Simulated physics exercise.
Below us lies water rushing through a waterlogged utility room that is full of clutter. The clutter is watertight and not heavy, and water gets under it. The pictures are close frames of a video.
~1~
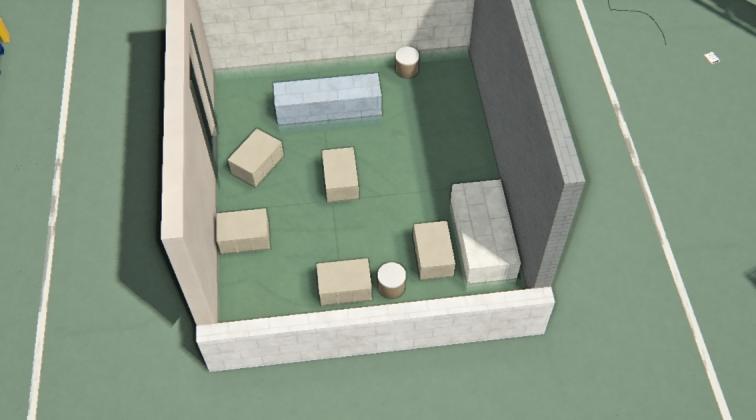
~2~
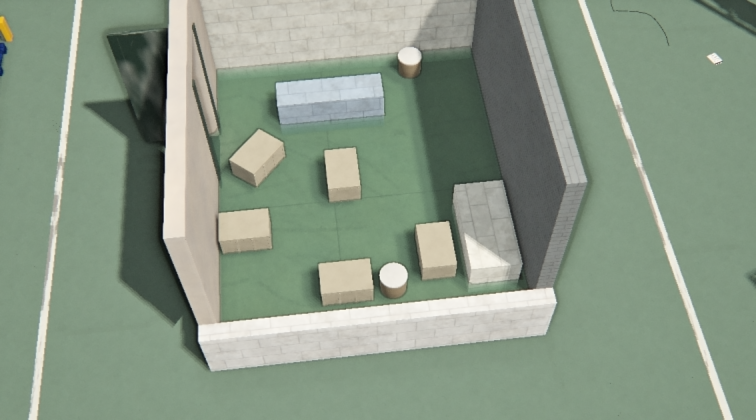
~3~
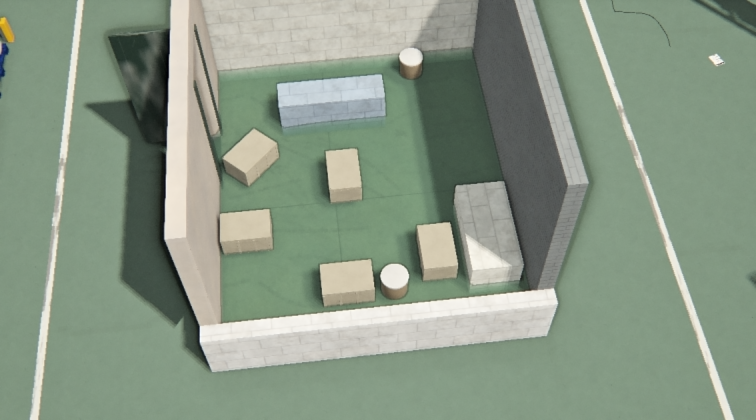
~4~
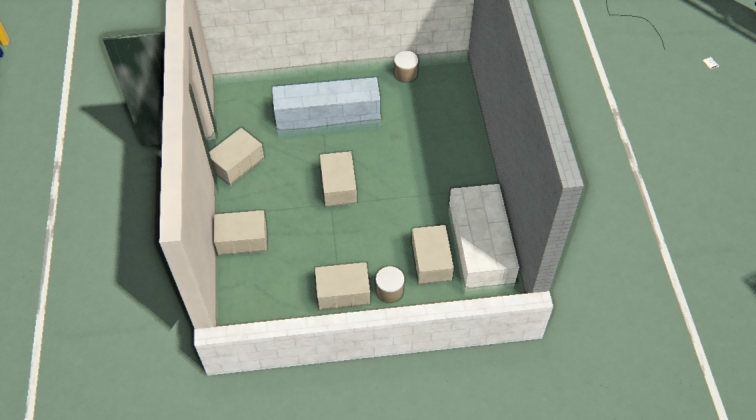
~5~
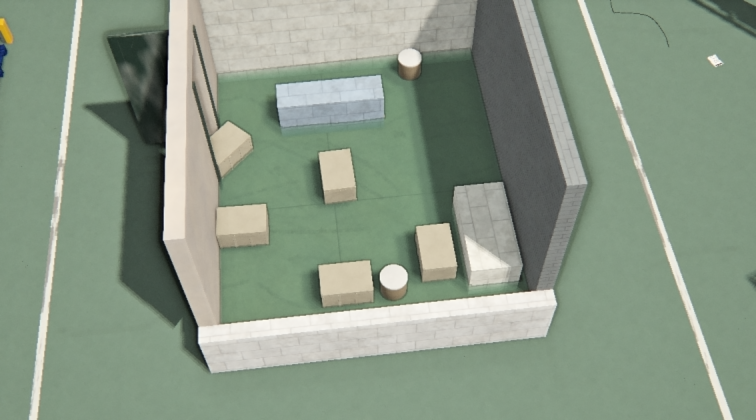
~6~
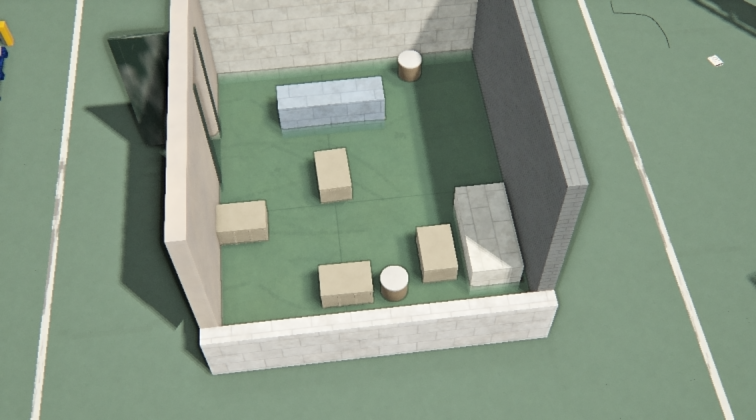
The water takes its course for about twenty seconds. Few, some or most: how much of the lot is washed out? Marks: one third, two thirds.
Share: From one to two thirds.
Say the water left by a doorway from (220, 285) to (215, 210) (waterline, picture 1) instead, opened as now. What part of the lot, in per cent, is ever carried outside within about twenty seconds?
Close to 70 %.
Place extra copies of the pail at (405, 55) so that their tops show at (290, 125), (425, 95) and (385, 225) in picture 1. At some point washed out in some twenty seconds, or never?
In that order: Gone, still in, kept in.
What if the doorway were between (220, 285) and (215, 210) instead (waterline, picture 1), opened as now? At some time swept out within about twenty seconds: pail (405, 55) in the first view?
Answer: Stays.
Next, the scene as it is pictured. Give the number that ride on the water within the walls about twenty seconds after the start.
It comes to 4.
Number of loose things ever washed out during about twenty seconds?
It comes to 3.
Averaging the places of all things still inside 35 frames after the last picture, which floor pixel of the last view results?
Close to (335, 224).
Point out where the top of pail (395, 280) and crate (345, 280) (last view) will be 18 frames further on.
Near (368, 276) and (316, 271).
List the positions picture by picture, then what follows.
A crate at (242, 225), afloat; a crate at (340, 168) floats; 0 of 7 have shifted, in the first picture.
A crate at (244, 224), afloat; a crate at (342, 168), afloat; 0 of 7 have shifted, in the second picture.
A crate at (245, 225), afloat; a crate at (343, 169) floats; 1 of 7 have shifted, in the third picture.
A crate at (239, 226), afloat, close to its start; a crate at (338, 172), afloat; 1 of 7 have shifted, in the fourth picture.
A crate at (241, 219) floats, close to its start; a crate at (337, 169) floats, close to its start; 3 of 7 have shifted, in the fifth picture.
A crate at (241, 216), afloat, close to its start; a crate at (333, 169), afloat, close to its start; 3 of 7 have shifted, in the sixth picture.
A moment on, 1 of 7 are out; 6 afloat.
Next, 2 of 7 are out; 5 afloat.
Later, 3 of 7 are out; 4 afloat.
In the end, 3 of 7 are out; 4 afloat.
